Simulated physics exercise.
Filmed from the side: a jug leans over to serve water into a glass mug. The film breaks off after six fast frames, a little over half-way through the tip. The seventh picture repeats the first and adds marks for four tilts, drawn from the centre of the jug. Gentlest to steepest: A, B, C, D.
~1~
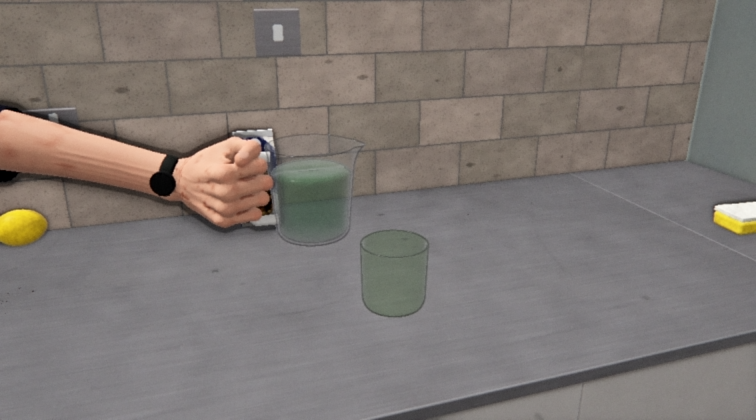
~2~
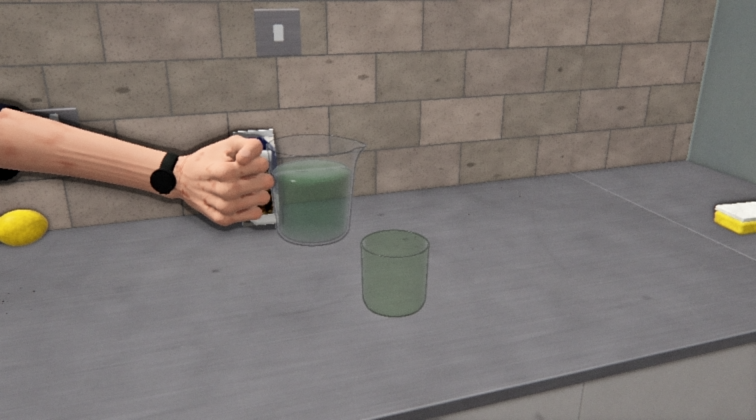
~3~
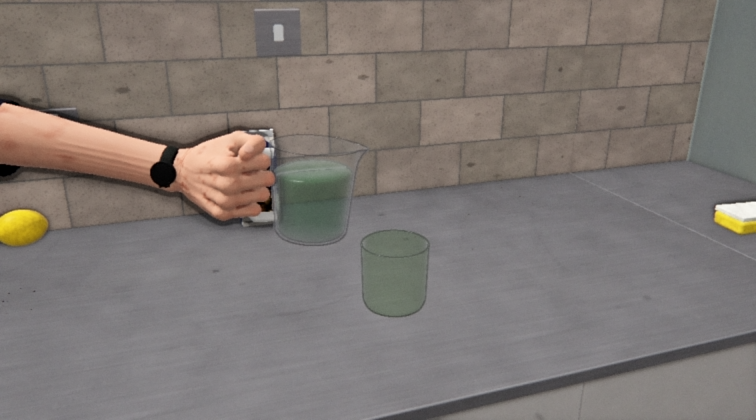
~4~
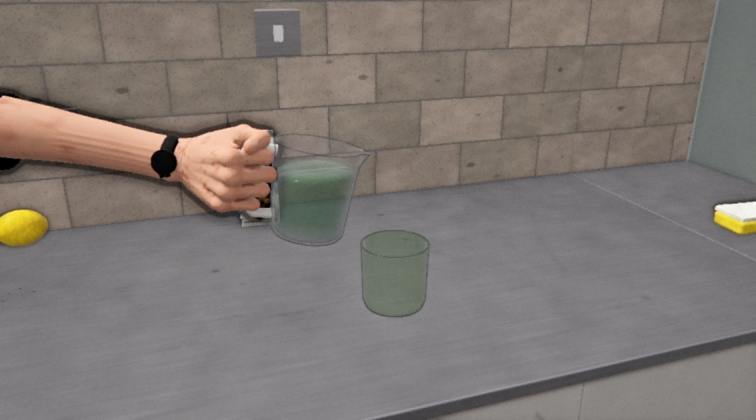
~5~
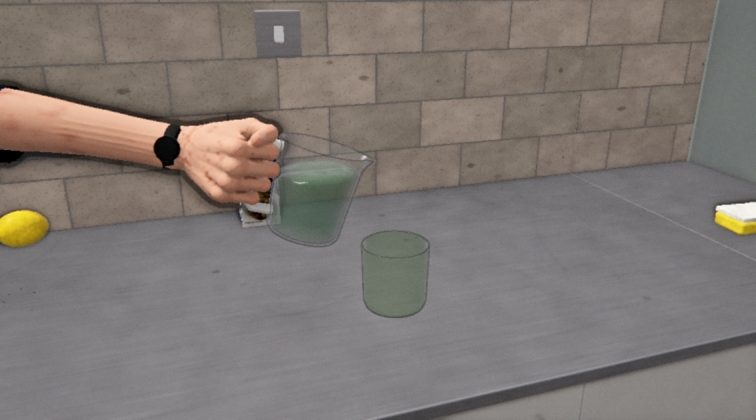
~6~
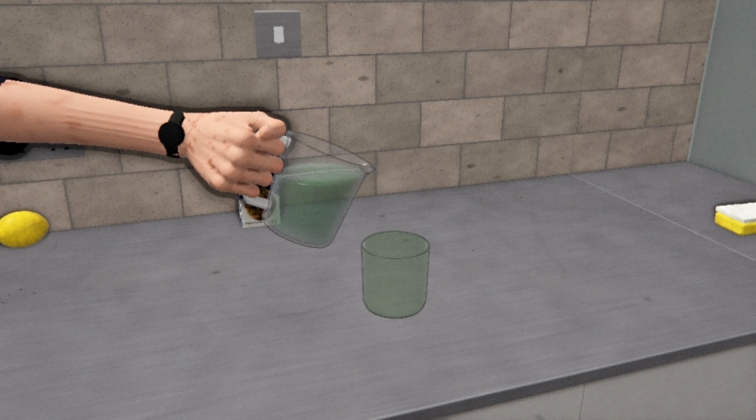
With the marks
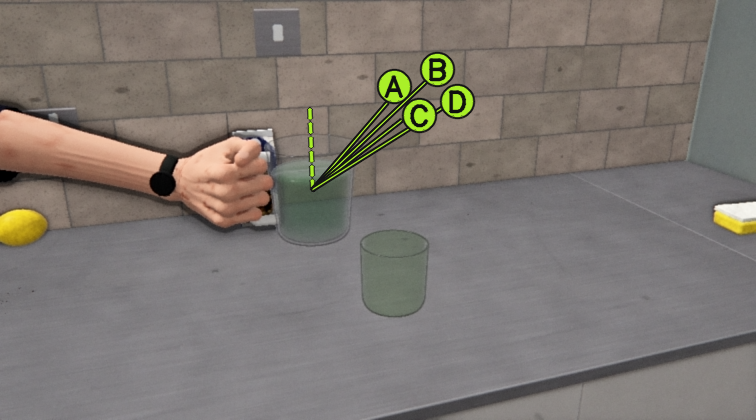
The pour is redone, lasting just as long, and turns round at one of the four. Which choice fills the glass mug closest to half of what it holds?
Best: D.
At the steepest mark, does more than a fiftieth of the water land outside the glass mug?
No.
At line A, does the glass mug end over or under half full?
Under half.
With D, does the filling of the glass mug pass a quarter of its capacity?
Yes, clearly.
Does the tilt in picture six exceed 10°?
Yes, it does.
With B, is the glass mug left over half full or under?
Under.
On the marked copy, A at (387, 103); B at (425, 81); C at (401, 120); D at (441, 108).
With A, the glass mug ends with about 16 % of what it can hold.
With B, the glass mug ends with about 25 % of what it can hold.
With C, the glass mug ends with about 37 % of what it can hold.
With D, the glass mug ends with about 51 % of what it can hold.
